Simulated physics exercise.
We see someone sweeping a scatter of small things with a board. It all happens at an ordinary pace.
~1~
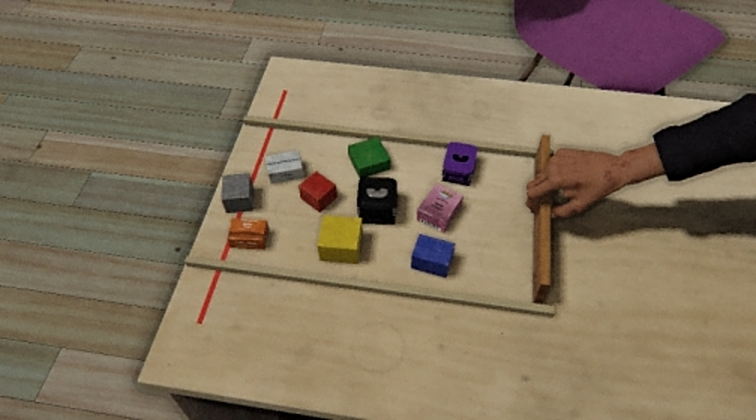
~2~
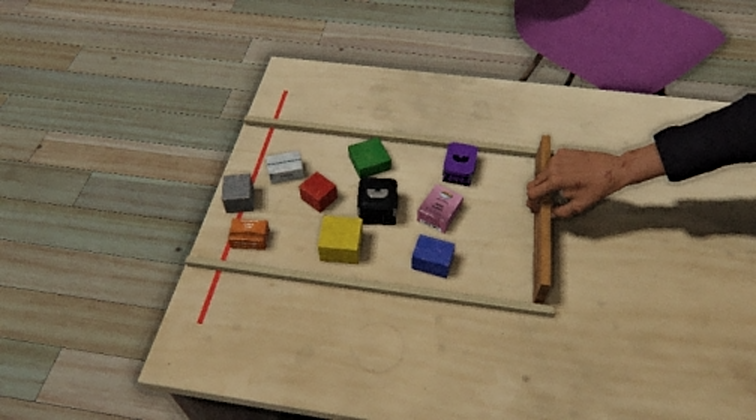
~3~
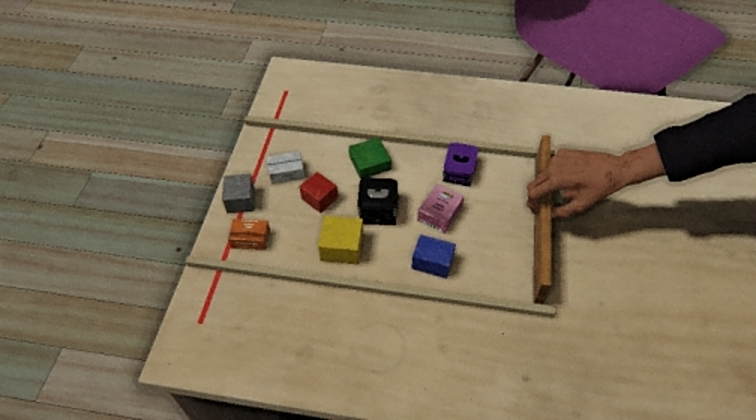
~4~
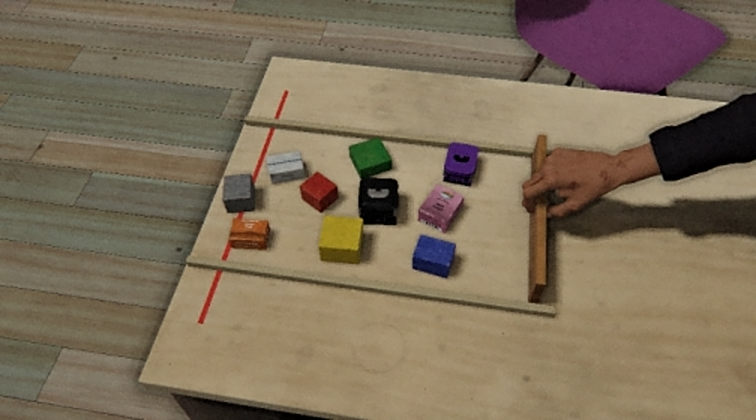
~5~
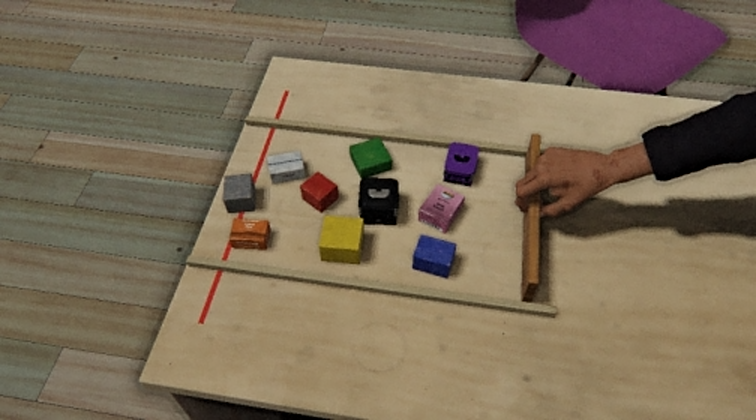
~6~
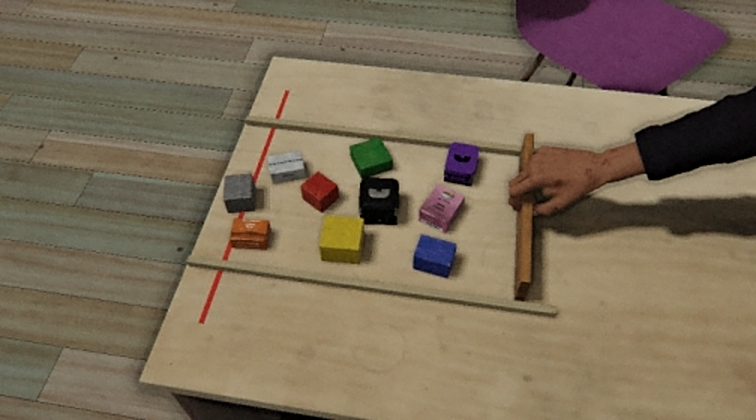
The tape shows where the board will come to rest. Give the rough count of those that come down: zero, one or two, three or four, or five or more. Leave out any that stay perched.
Here the number that fall off is five or more.
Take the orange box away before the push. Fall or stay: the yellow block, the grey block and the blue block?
The yellow block comes down, the grey block drops off, the blue block does not fall.
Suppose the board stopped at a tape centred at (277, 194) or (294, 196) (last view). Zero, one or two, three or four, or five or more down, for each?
For each place: 3 or 4; either three or four.
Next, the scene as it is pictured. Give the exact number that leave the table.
It comes to 7.
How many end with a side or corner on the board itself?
It touches 3.
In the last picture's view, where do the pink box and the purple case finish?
The pink box stops around (234, 185); the purple case around (252, 141).
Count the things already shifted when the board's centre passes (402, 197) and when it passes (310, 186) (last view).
7 and 10.
Soon after, none off yet; grey block at rest near (240, 193); orange box at rest near (250, 234); white box at rest near (287, 167).
Then, none off yet; grey block moved a little near (226, 190); orange box moved a little near (235, 230); white box moving near (280, 165).
By the end, the number that fall off is five or more; fallen, black case, green block, yellow block, red block, white box, orange box and grey block.
